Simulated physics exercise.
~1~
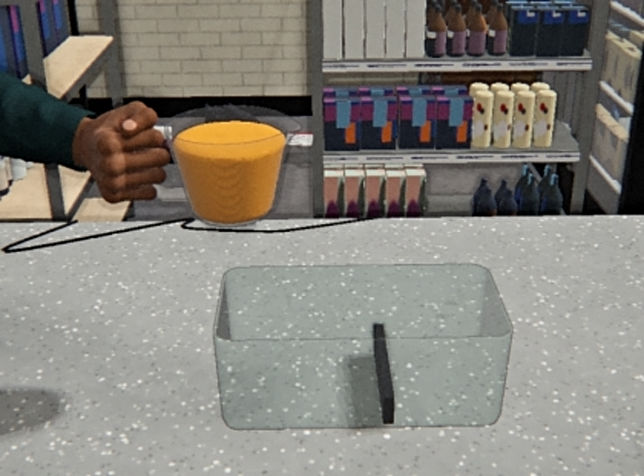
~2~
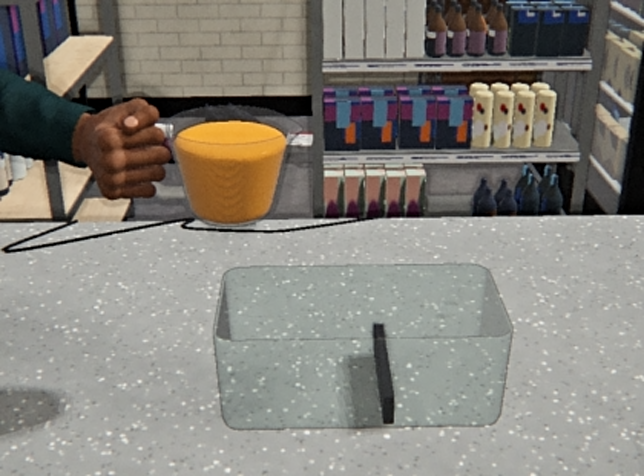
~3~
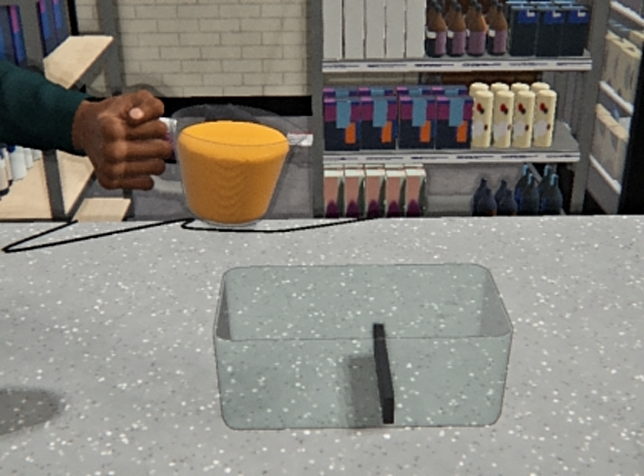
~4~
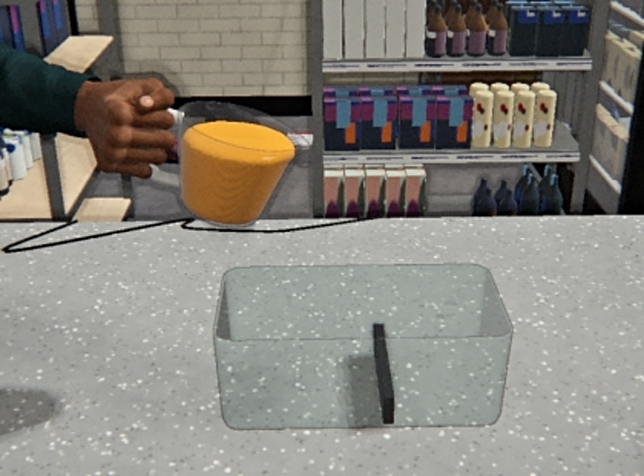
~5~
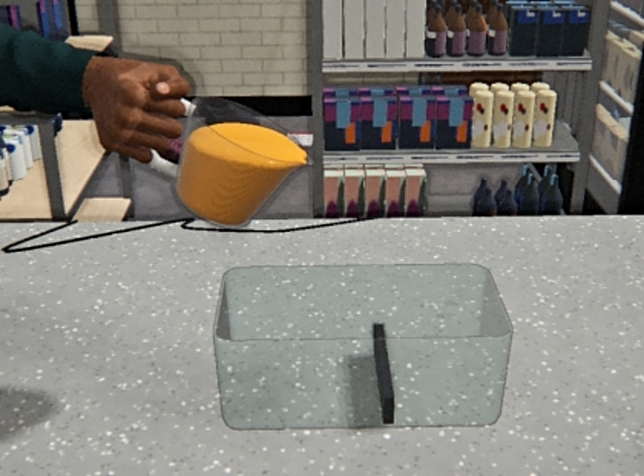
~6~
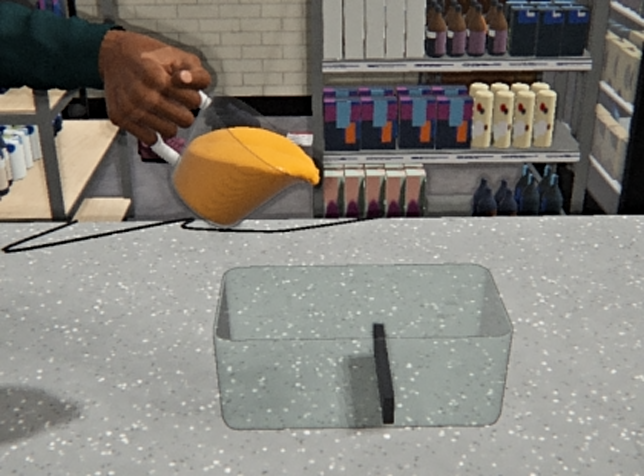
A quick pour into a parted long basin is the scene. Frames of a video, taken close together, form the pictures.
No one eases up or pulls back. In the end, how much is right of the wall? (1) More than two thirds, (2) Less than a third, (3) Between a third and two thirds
(2) Less than a third.
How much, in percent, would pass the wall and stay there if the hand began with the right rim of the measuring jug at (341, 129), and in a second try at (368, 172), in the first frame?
You'd get around 35 per cent and then around 45 per cent.
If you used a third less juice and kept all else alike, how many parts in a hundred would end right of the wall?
Estimate: Around 15 per cent.
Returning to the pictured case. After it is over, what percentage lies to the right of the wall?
Roughly 15 %.
A moment on, the measuring jug is tipped right over and 19 per cent is still to pour, 44 is left of the wall and 2 right of it.
Next, the measuring jug is tipped right over and 0 per cent is still to pour, 79 is left of the wall and 7 right of it.
Then the measuring jug is tipped right over and 0 per cent is still to pour, 76 is left of the wall and 15 right of it.
Later the measuring jug is tipped right over and 0 per cent is still to pour, 77 is left of the wall and 15 right of it.
At rest 77 per cent lies left of the wall, 15 right of it and 8 outside.
